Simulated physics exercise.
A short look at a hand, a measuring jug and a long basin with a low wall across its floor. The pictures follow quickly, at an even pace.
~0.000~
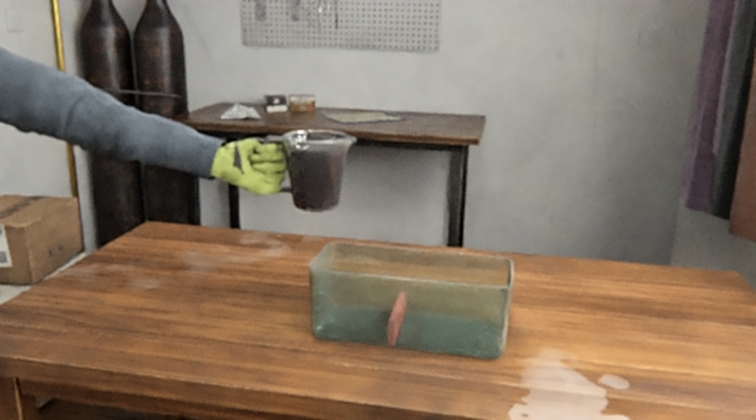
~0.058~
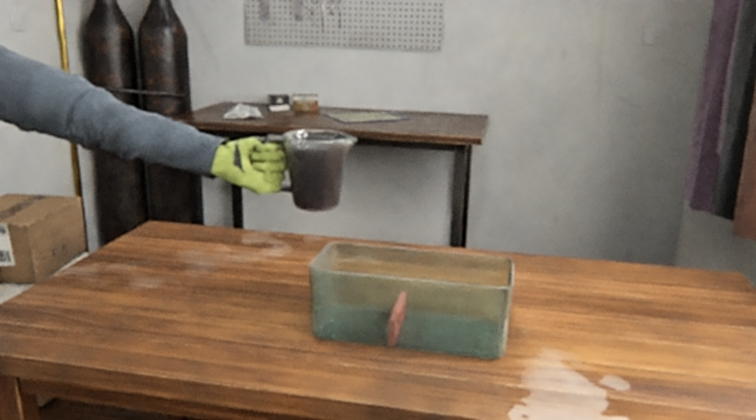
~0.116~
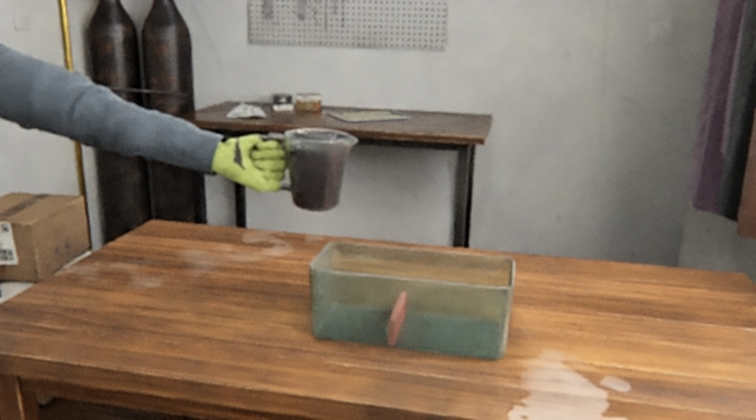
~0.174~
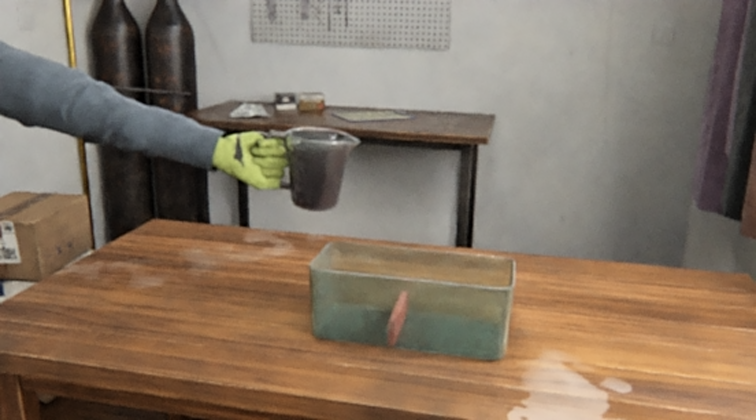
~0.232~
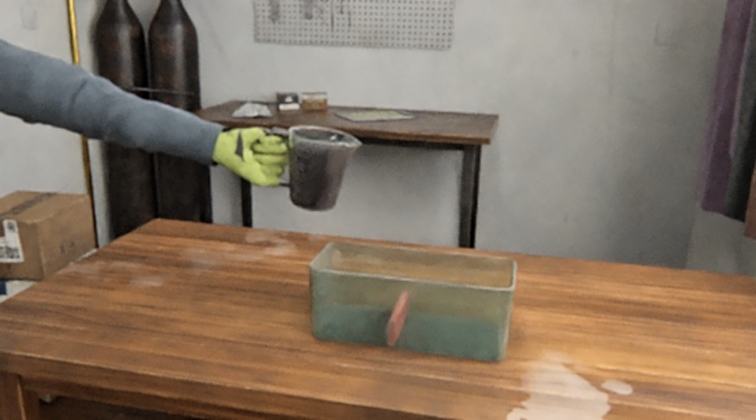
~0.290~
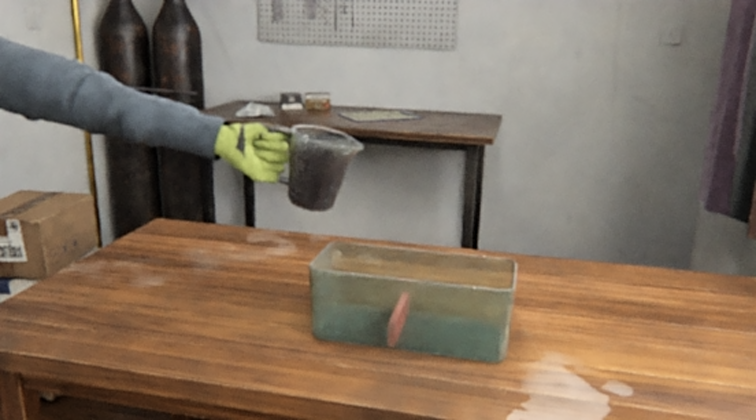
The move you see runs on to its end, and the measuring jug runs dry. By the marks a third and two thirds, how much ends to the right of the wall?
The share right of the wall is between a third and two thirds.
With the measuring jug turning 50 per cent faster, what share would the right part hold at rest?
It comes to 40 per cent or so.
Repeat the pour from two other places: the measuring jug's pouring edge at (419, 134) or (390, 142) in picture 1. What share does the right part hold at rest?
Near 95 % and 95 %.
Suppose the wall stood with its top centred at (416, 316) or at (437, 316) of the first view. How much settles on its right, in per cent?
About 15 and 10 per cent.
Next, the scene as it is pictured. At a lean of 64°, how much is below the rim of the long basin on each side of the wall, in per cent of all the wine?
Left: 0 %. Right: 5 %.
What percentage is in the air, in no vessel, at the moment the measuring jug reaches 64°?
Some 15 per cent.
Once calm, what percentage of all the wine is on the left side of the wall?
Close to 45 per cent.
After 0.75 s the tilt is 64° and 76 per cent is still to pour, 1 is left of the wall and 5 right of it.
After 1.09 s the tilt is 97° and 22 per cent is still to pour, 16 is left of the wall and 44 right of it.
After 1.44 s the tilt is 105° and 0 per cent is still to pour, 45 is left of the wall and 53 right of it.
After 1.82 s the tilt is 105° and 0 per cent is still to pour, 46 is left of the wall and 53 right of it.
In the end 46 per cent lies left of the wall, 53 right of it and 1 outside.
